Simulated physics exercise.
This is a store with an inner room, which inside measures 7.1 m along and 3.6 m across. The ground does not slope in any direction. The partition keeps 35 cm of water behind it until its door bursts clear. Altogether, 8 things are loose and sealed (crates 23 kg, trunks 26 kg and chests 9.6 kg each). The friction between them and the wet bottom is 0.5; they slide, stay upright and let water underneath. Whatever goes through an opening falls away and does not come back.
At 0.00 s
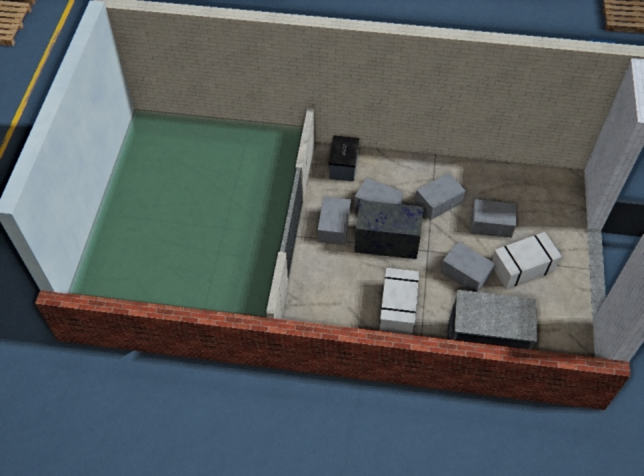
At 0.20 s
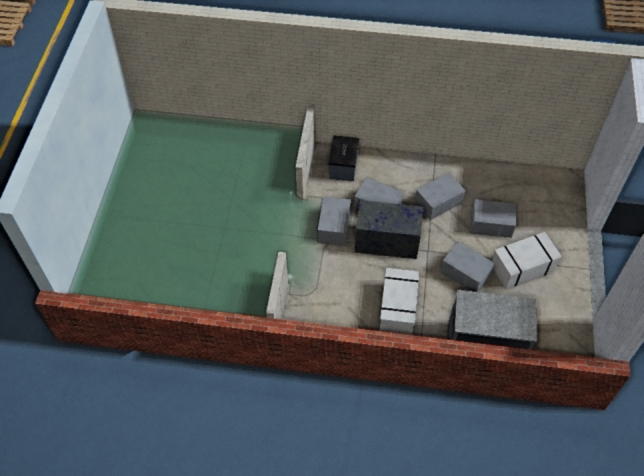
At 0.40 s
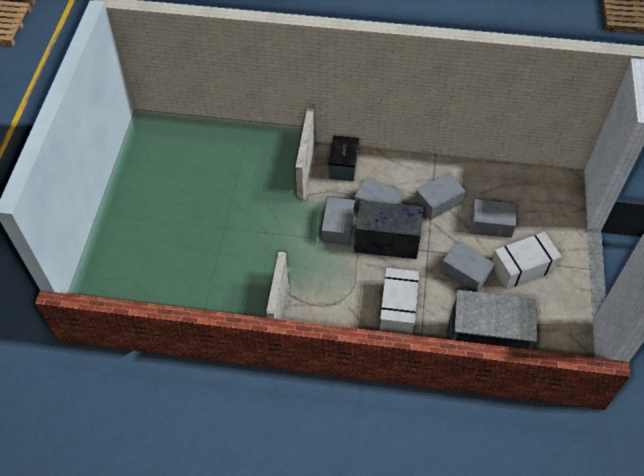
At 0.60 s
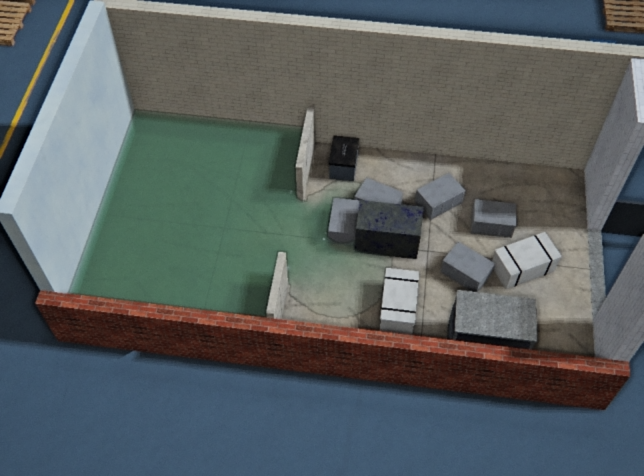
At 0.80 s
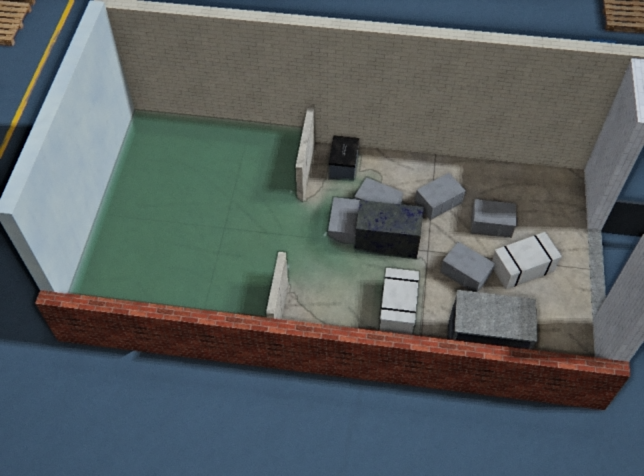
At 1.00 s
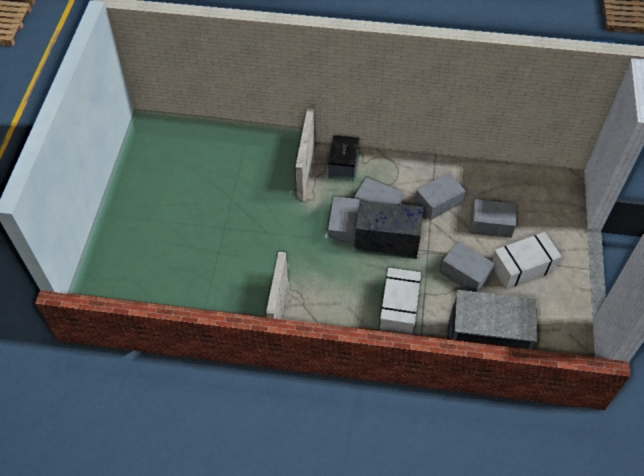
Green water spreads right through a gap in the inner wall, nudging one grey box slightly.
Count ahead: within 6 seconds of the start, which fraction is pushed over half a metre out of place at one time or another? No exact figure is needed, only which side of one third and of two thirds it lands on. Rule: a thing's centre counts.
Two thirds plus.
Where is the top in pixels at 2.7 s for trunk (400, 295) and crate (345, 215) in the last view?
They end up about (435, 306) and (374, 179) in the last view.
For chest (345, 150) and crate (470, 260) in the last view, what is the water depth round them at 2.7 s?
Some 9 cm at the first, some 5 cm at the second.
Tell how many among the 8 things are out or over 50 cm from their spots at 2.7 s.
Tally: 2.
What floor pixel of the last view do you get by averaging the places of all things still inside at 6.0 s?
The average lands around (514, 226).
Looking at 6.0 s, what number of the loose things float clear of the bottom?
Total: 7.
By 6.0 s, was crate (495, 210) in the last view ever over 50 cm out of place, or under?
Within the mark.
After 1.4 s 0 of 8 are over 50 cm from their spots; 1 afloat.
After 2.7 s 2 of 8 are over 50 cm from their spots; 2 afloat.
After 4.2 s 4 of 8 are over 50 cm from their spots; 3 afloat.
After 6.0 s 6 of 8 are over 50 cm from their spots, and 7 have been at some point; 7 afloat.
